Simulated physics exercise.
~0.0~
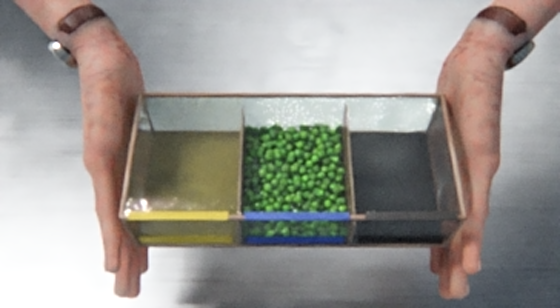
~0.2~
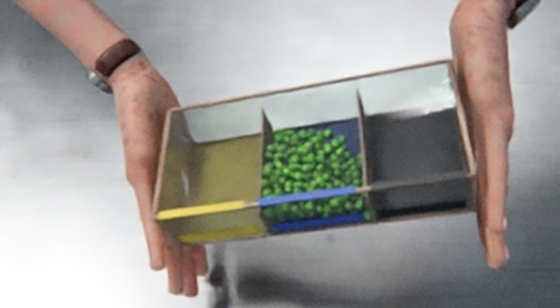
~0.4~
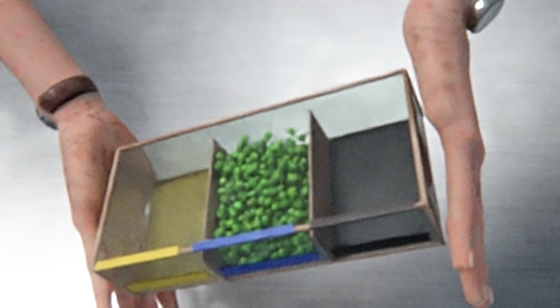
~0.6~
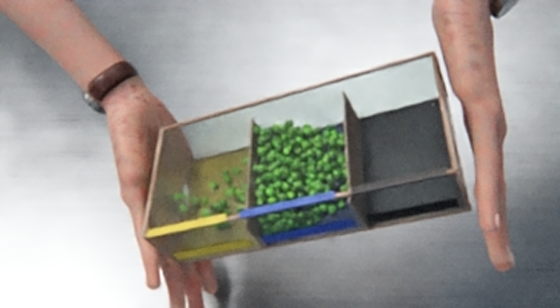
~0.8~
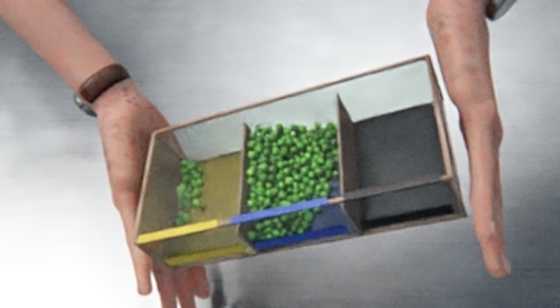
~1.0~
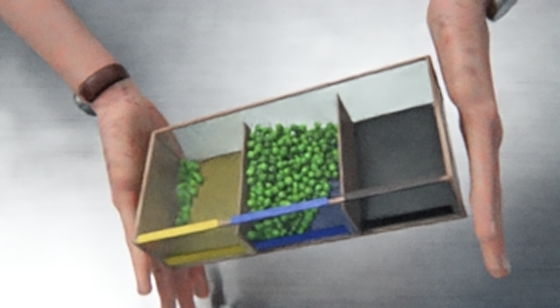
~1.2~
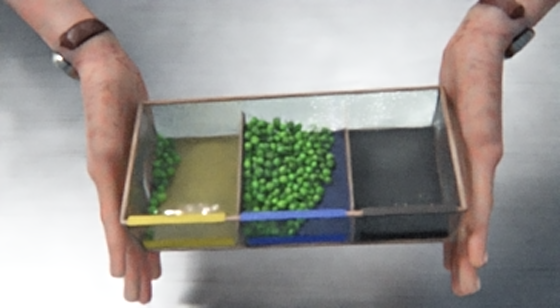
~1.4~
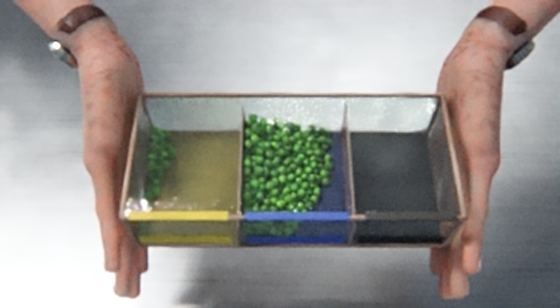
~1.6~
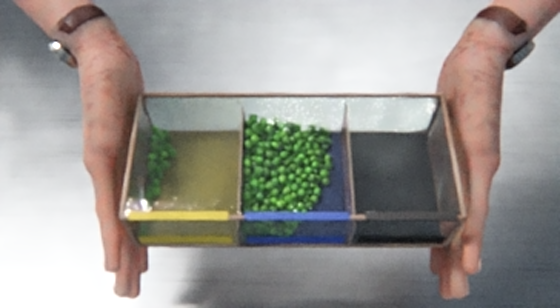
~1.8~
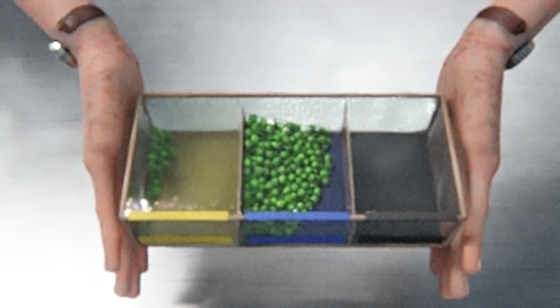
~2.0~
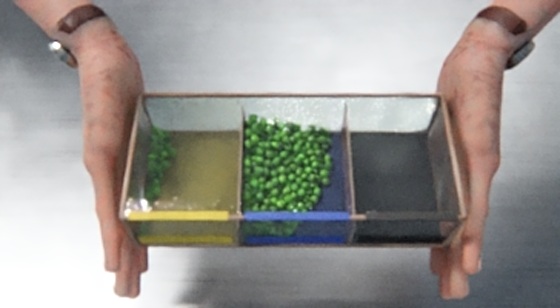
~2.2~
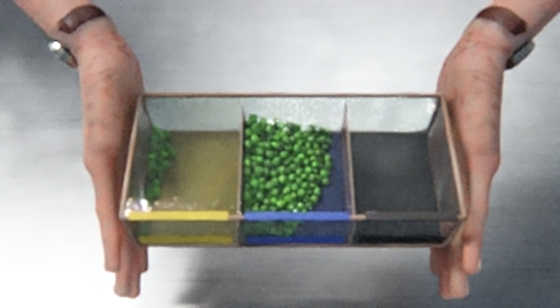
In a divided box, hands tilt green peas leftward, spilling some into the yellow compartment.
